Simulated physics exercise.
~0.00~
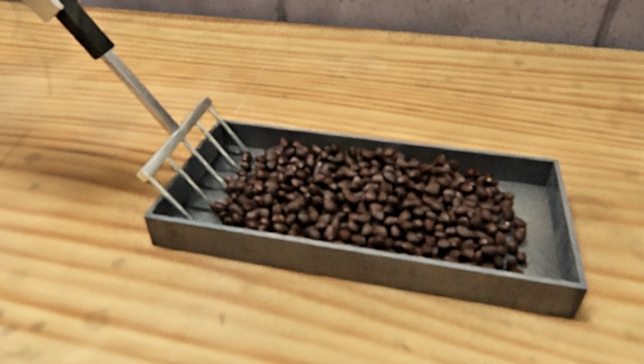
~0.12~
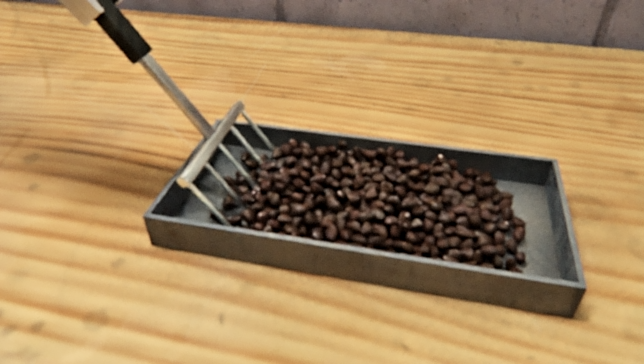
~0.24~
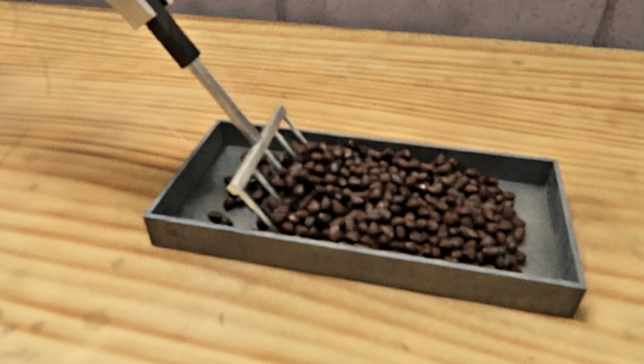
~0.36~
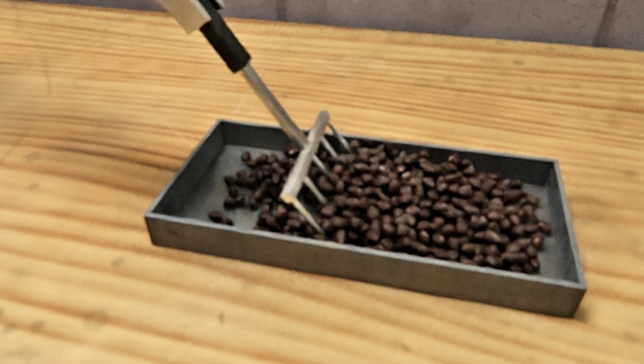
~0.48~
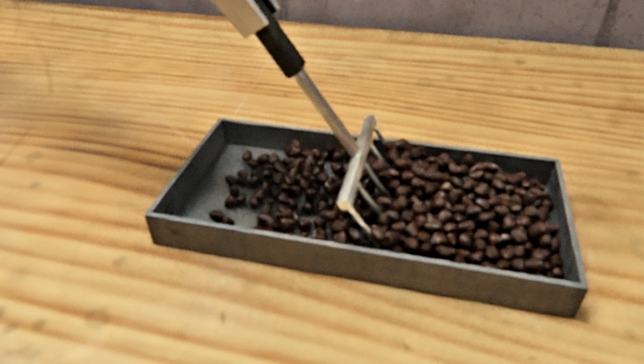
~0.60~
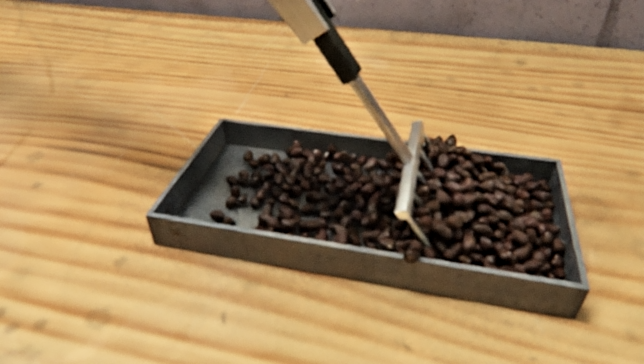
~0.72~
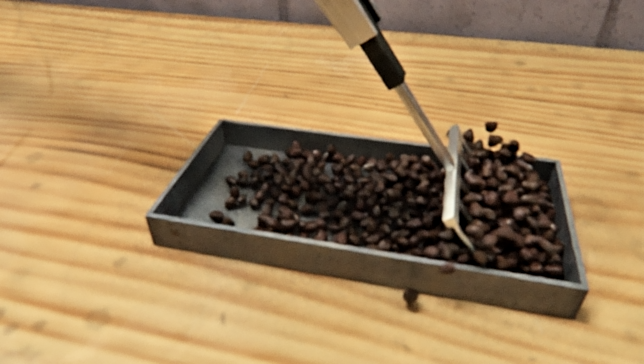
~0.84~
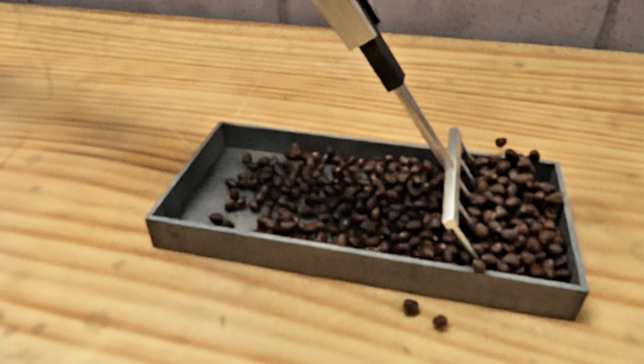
A comb held by a machine sweeps right through dark brown beans in a shallow gray tray, heaping them toward the right end. It stops short of the end wall as a few beans spill over the sides, some landing on the wooden table in front.
